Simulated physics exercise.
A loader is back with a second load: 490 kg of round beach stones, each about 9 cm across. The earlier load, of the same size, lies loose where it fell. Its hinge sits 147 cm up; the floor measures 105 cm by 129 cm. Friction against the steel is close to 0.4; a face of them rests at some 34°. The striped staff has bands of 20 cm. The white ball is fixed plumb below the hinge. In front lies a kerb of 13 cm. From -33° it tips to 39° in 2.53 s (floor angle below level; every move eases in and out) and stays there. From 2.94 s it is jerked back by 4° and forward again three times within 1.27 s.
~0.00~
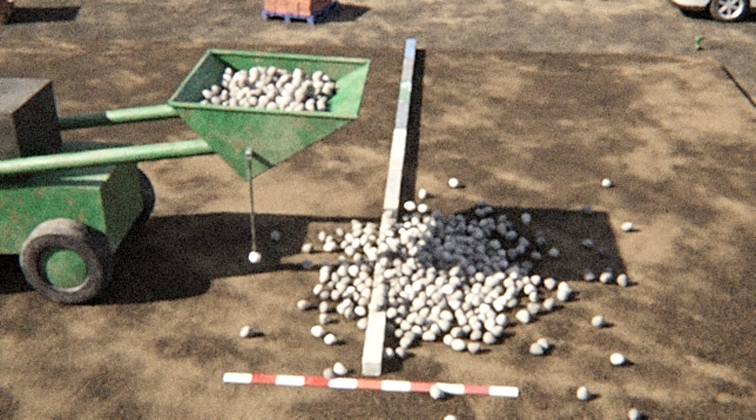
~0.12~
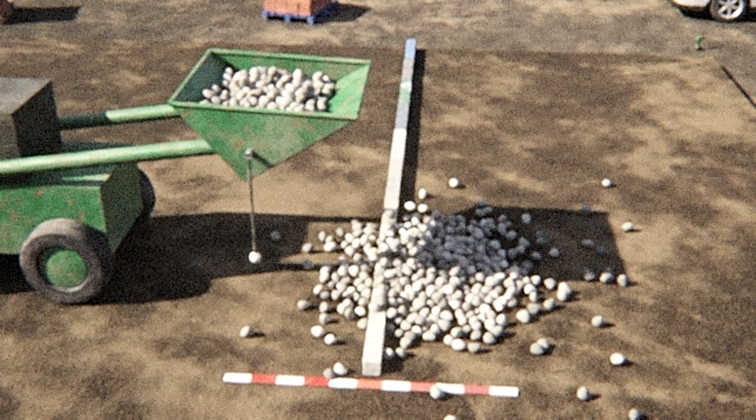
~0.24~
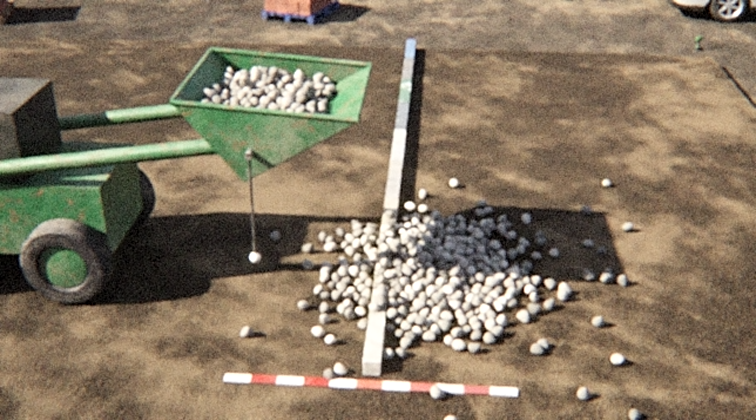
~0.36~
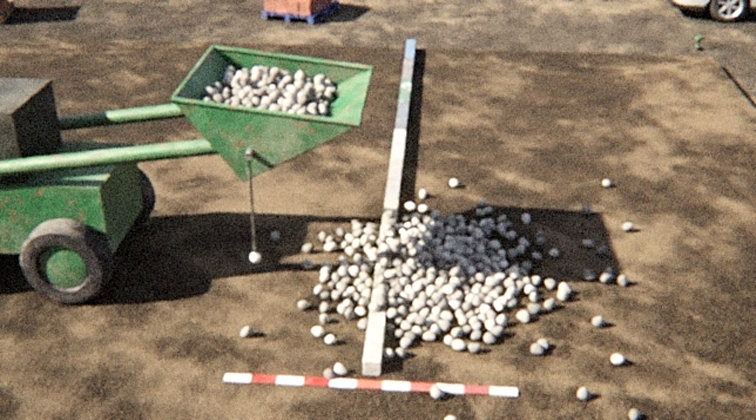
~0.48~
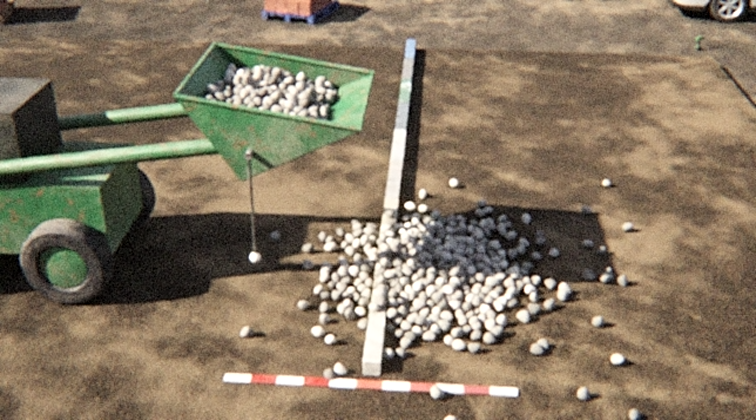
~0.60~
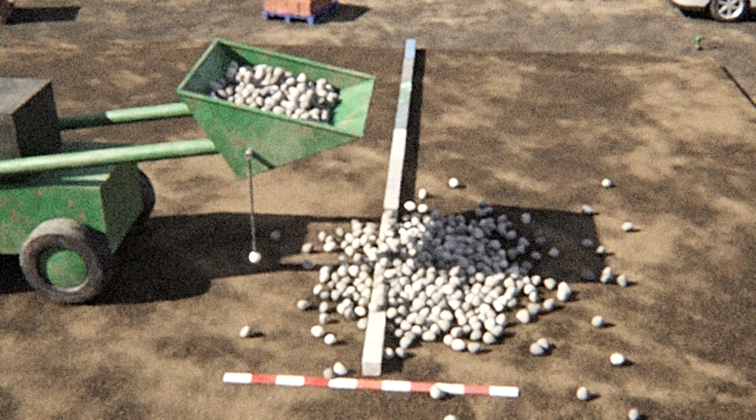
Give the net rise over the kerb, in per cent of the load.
Some 55 per cent is added.
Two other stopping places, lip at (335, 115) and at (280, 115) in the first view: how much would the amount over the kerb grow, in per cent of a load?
First some 35, then 5 per cent.
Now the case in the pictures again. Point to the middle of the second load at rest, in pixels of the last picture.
Their middle is at about (396, 260).
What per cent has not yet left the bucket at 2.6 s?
It holds some 5 per cent.
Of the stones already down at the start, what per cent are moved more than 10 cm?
Roughly 20 per cent of them.
After 1.9 s the floor is at 28°; in per cent of one load, 88 in the bucket, 29 on this side of the kerb, 83 over the kerb; the foremost stones are at (605, 241).
After 2.6 s the floor is at 39°; in per cent of one load, 7 in the bucket, 68 on this side of the kerb, 124 over the kerb; the foremost stones are at (605, 241).
After 4.7 s the floor is at 39°; in per cent of one load, 0 in the bucket, 62 on this side of the kerb, 137 over the kerb; the foremost stones are at (605, 241).
After 7.5 s the floor is at 39°; in per cent of one load, 0 in the bucket, 62 on this side of the kerb, 137 over the kerb; the foremost stones are at (605, 241). Net gain over the kerb, 55.
